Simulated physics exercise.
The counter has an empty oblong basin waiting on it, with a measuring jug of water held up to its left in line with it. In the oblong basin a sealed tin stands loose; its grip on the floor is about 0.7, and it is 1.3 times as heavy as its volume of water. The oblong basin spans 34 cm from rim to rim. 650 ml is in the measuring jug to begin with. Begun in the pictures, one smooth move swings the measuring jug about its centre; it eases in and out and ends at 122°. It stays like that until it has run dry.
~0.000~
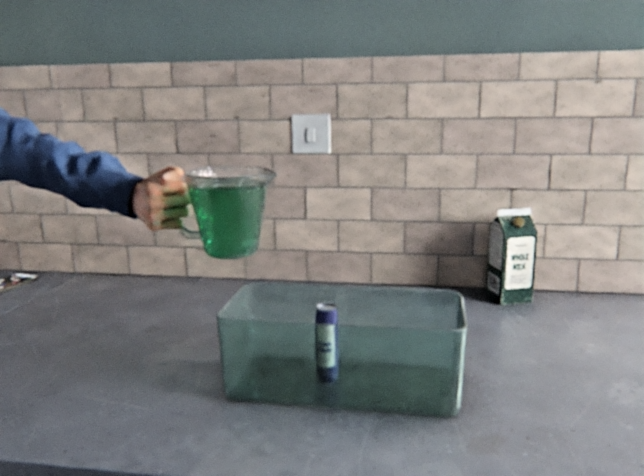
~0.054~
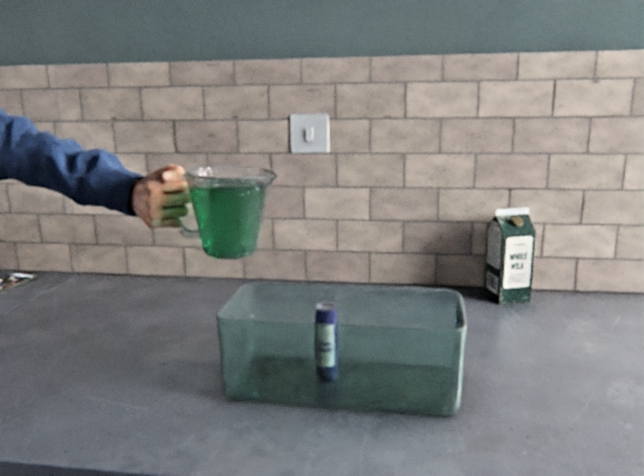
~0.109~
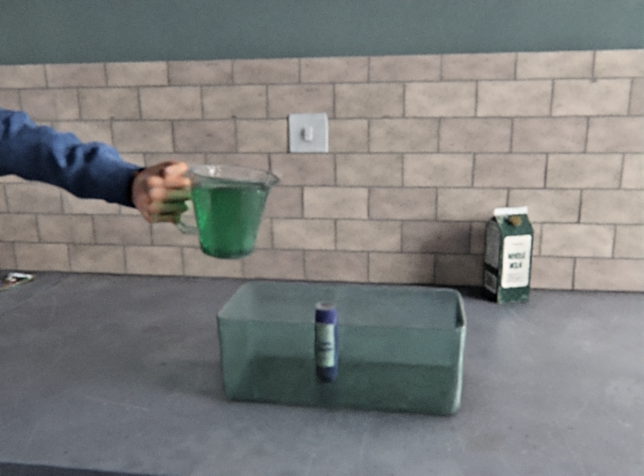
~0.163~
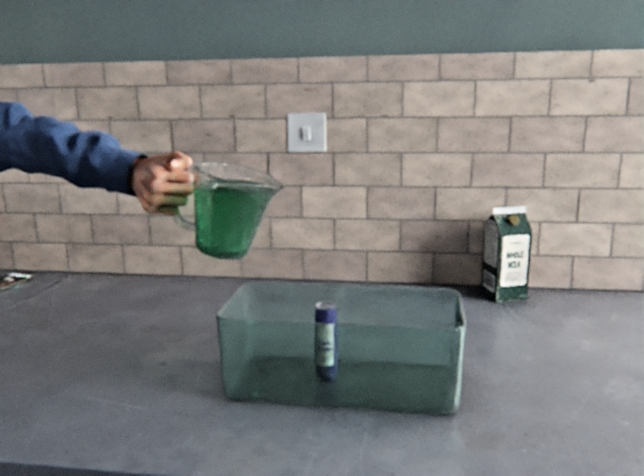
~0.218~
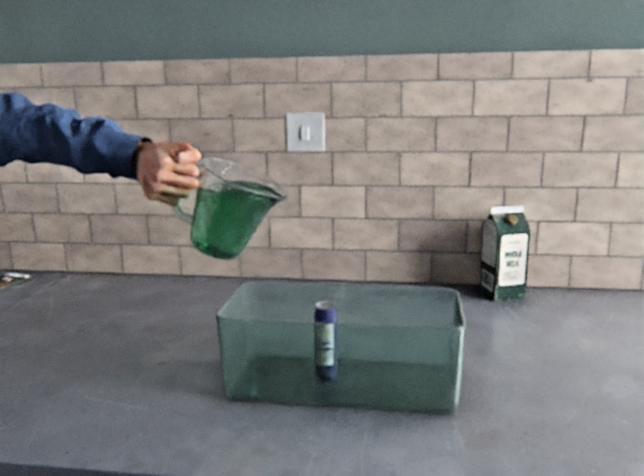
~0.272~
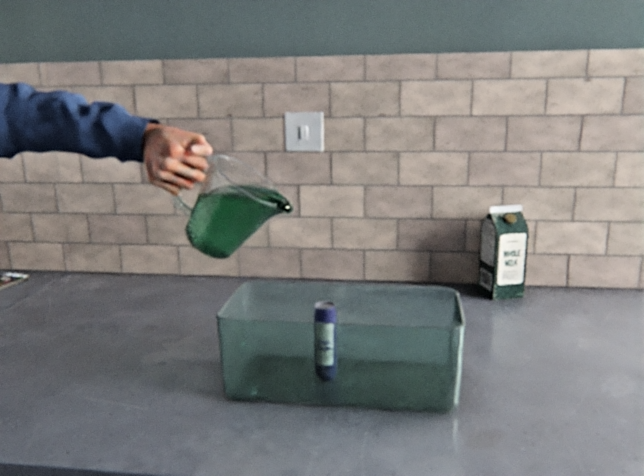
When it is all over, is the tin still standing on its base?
It is not overturned.
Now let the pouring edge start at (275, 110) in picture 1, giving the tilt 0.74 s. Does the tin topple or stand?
It tumbles.
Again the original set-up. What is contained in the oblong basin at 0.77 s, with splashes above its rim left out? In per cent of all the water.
Some 96 percent.
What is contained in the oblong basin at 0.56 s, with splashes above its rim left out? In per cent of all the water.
Around 40 percent.
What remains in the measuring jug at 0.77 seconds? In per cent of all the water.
I'd estimate some 1 per cent.
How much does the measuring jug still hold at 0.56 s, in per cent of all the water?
Near 34 in a hundred.
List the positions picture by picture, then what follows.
In the first frame, it leans 0°; its right rim is at (276, 174); the water meets the walls at (194, 184) and (266, 185); the oblong basin's rim runs from (232, 300) to (463, 311); the tin's top is at (326, 310).
In the second frame, it leans 2°; its right rim is at (277, 175); the water meets the walls at (194, 183) and (267, 186).
In the third frame, it leans 6°; its right rim is at (280, 180); the water meets the walls at (197, 181) and (268, 187).
In the fourth frame, it leans 14°; its right rim is at (284, 187); the water meets the walls at (200, 182) and (273, 189).
In the fifth frame, it leans 24°; its right rim is at (287, 198); the water meets the walls at (203, 188) and (281, 193).
In the sixth frame, it leans 36°; its right rim is at (289, 211); the water meets the walls at (200, 199) and (287, 203); 2 per cent is over the edge.
By 0.56 s the tilt is 105° and 35 per cent is still to pour; the tin stands where it began.
By 0.77 s the tilt is 122° and 1 per cent is still to pour; the tin leans 6°.
By 1.00 s the tilt is 122° and 0 per cent is still to pour; the tin stands 1 cm from where it began.
By 1.24 s the tilt is 122° and 0 per cent is still to pour; the tin stands 1 cm from where it began.
At rest the tin stands 1 cm from where it began.
